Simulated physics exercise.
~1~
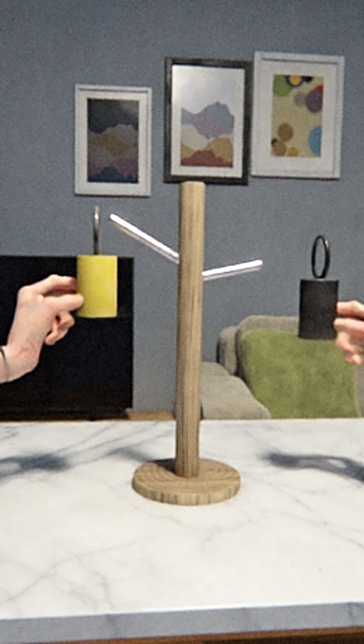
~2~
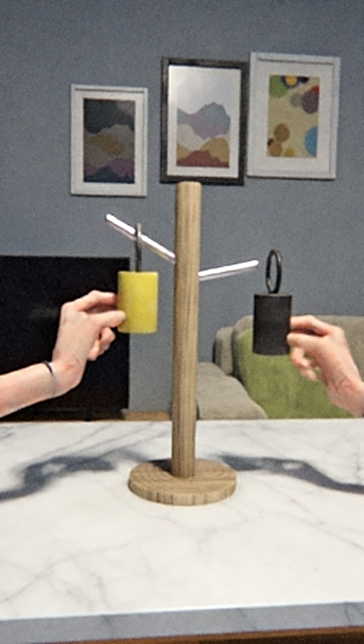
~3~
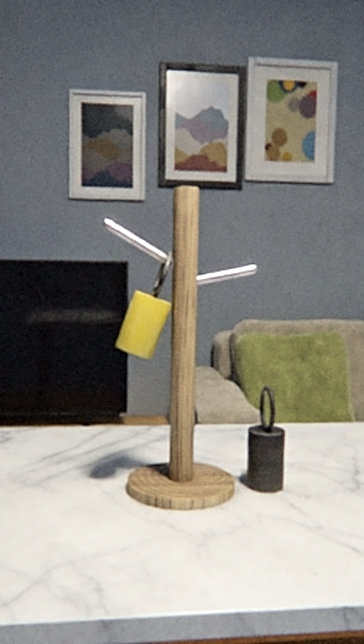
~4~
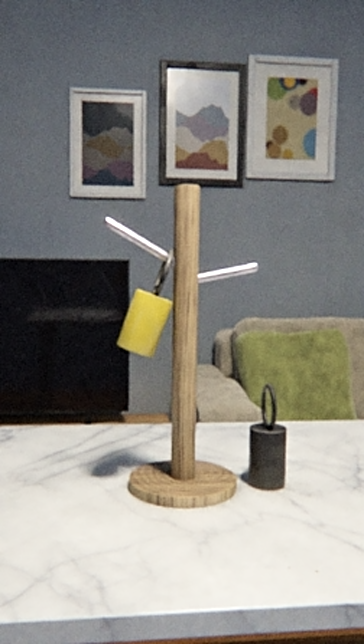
Two hands brought a yellow lantern and a black one toward the pegs on a wooden stand and let go, and the yellow one stayed hanging at a tilt on the left while the black one ended up standing on the marble table.
